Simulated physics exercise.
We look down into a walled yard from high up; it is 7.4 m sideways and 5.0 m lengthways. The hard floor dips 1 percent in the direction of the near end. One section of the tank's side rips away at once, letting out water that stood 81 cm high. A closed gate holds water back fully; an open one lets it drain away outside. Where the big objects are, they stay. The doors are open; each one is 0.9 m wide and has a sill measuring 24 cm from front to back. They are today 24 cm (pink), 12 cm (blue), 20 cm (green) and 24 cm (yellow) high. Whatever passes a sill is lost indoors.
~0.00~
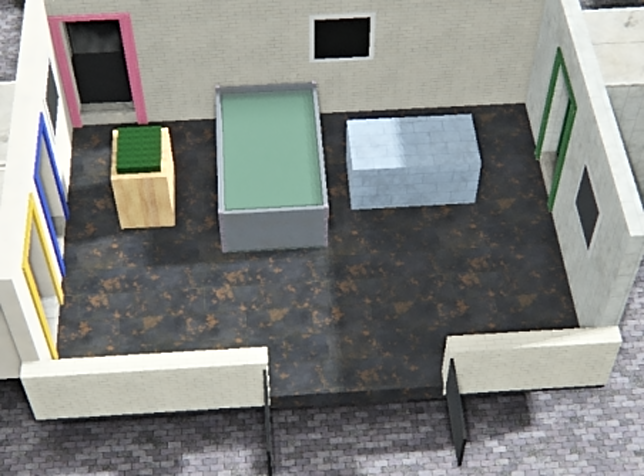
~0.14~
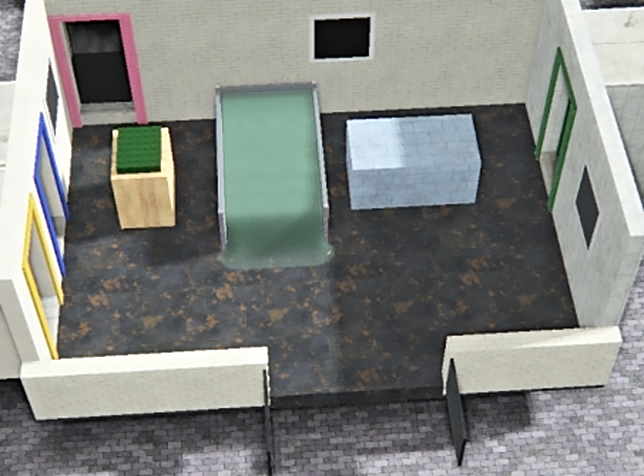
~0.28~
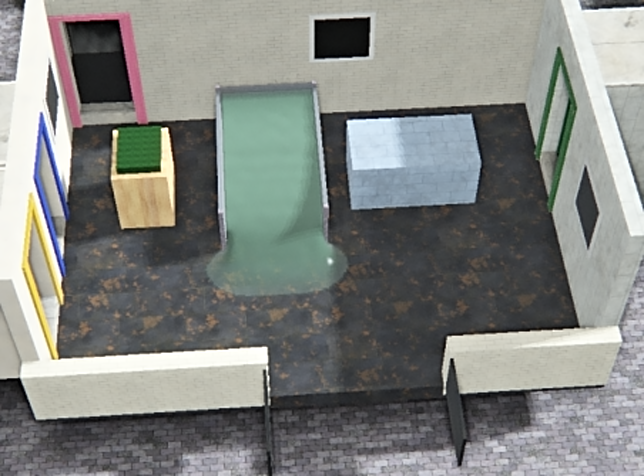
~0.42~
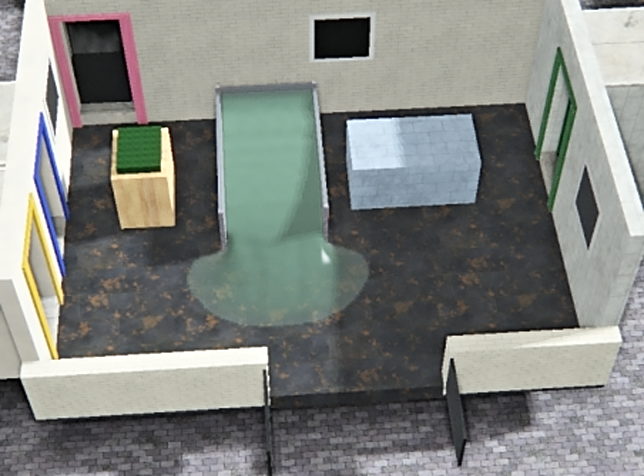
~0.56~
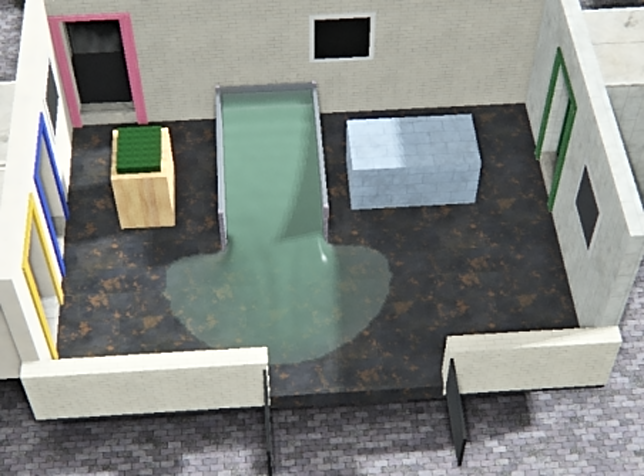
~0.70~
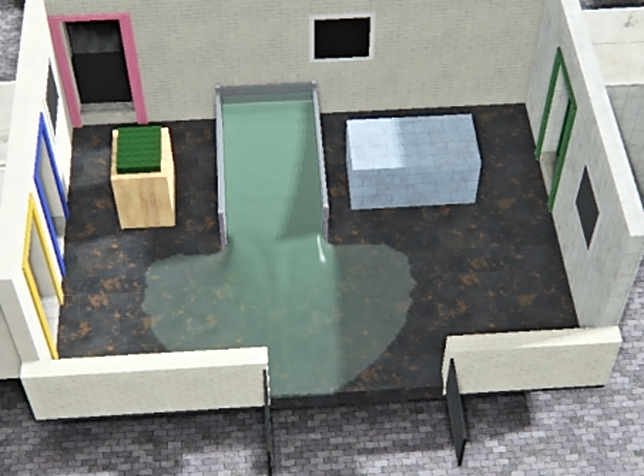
Greenish water pours from the near end of a gray rectangular tank in a walled yard, then fans out across the dark floor between a wooden planter and a pale blue block, reaching the open gap in the near wall.
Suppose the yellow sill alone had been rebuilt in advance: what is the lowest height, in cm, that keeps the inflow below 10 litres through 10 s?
About 21 cm.
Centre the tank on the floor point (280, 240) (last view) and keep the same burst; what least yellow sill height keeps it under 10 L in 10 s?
Near 21 cm.
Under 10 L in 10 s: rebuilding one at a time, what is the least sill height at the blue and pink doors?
Close to 5.0 cm (blue) and close to 15 cm (pink).
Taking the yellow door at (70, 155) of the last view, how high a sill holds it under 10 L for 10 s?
It needs about 11.0 cm.
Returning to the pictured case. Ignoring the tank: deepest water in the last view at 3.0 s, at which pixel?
Look close to (54, 394).
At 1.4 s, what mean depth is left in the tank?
Some 43 cm.
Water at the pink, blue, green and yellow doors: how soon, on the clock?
For pink it's 3.6 s, for blue 2.6 s, for green 4.5 s, and for yellow 2.0 s.
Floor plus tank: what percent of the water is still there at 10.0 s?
Roughly 44 %.
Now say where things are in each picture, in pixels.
The first picture shows the tank at (270, 149) is whole and still, 81 cm deep; the yellow door at (44, 290) is dry.
In the second picture, the gap is at (275, 235), the front 0.3 m out at (263, 265); the back of the tank holds 81 cm.
In the third picture, water pours out at (275, 236) and has run 0.8 m, to (256, 292); about 13 cm deep outside, 81 cm at the back.
In the fourth picture, the gap is at (275, 237), the front 1.3 m out at (275, 322); the back of the tank holds 80 cm.
In the fifth picture, the front is at a hidden place, 1.9 m from the gap at (275, 238); 4.7 m2 of floor is wet, 73 cm left at the back.
In the sixth picture, the gap is at (275, 238), the front 2.5 m out at a hidden place; the back of the tank holds 68 cm; the yellow door at (44, 290), 3.4 m from the gap, is still 1.4 m from the nearest water.
After 1.4 s water covers 30 % of the floor, deepest (40 cm) near (239, 383); it has not reached the yellow door.
After 3.0 s water covers 45 % of the floor, deepest (35 cm) near (54, 394); 24 cm at the yellow door, 2 litres in over its 24 cm sill.
After 10.0 s water covers 80 % of the floor, deepest (10 cm) near (63, 276); 5 cm at the yellow door, 4 litres in over its 24 cm sill.
At the yellow door as built, the water arrived by 2.0 s and peaked near 24 cm at 2.8 s.
Run again over the same 10 s with other heights there, 27 litres in over 17 cm, 5 litres over 23.5 cm. The limit of 10 litres is kept from about 21 cm up.
